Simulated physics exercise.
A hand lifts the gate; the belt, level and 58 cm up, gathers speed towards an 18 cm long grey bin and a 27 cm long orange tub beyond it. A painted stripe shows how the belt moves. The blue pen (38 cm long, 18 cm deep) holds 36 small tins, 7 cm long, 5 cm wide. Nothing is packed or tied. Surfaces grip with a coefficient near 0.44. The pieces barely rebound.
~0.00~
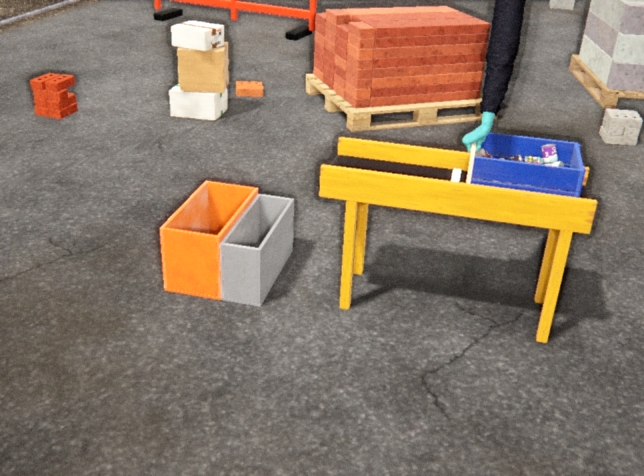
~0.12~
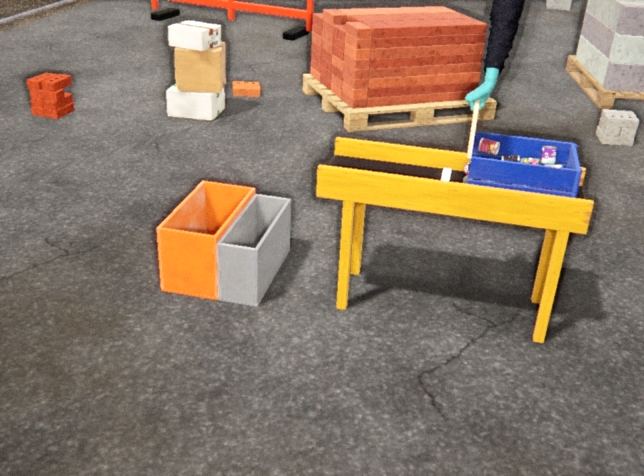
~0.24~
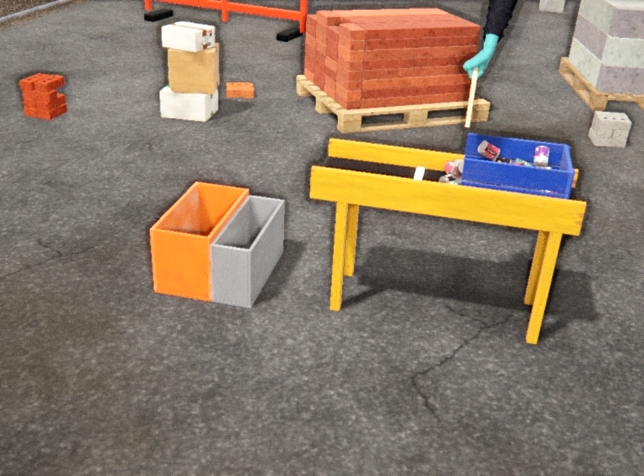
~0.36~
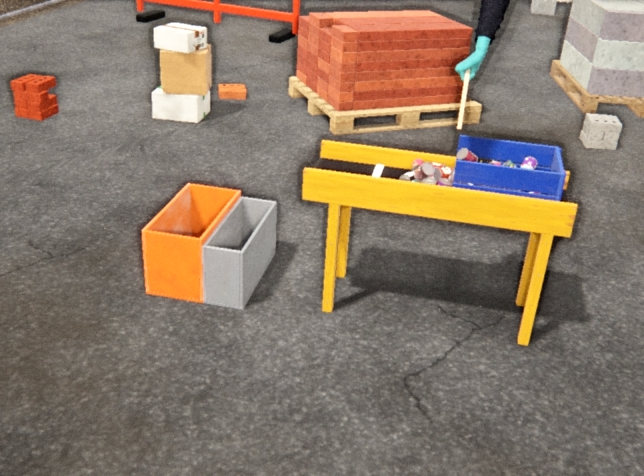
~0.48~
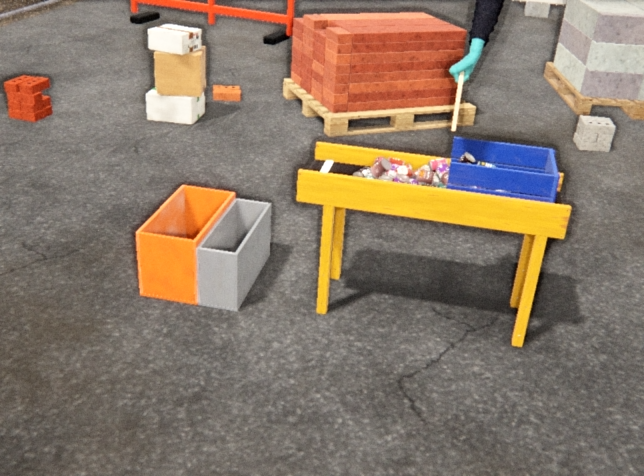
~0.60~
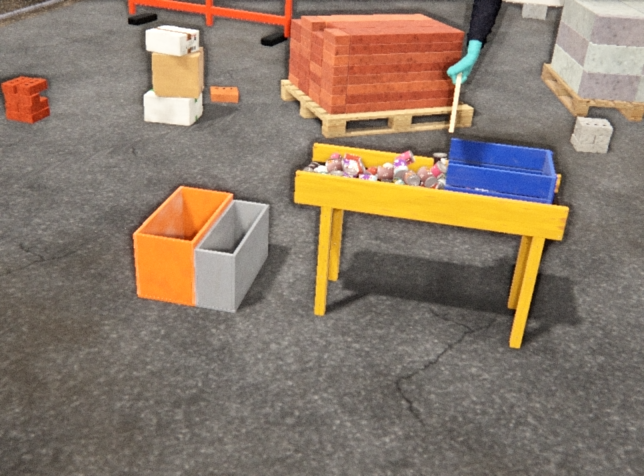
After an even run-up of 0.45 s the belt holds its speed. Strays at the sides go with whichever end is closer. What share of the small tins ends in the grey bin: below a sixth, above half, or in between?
Fewer than one in six of the small tins end in the grey bin.
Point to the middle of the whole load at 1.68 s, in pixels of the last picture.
Near (182, 267).
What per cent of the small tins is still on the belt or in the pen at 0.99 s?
Roughly 15 per cent.
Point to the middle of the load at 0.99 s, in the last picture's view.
At about (229, 187).
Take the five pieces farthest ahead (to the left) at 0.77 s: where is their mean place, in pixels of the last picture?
Around (256, 178).
After 0.77 s, 2 still in the blue pen, 20 on the belt and 14 in the air.
After 0.99 s, 11 in the orange tub, 6 on the belt and 19 in the air.
After 1.29 s, 1 in the grey bin, 29 in the orange tub and 6 in the air.
Outcome (at 1.68 s), 2 in the grey bin and 34 in the orange tub. Asked share, 2 of 36, 6 per cent.
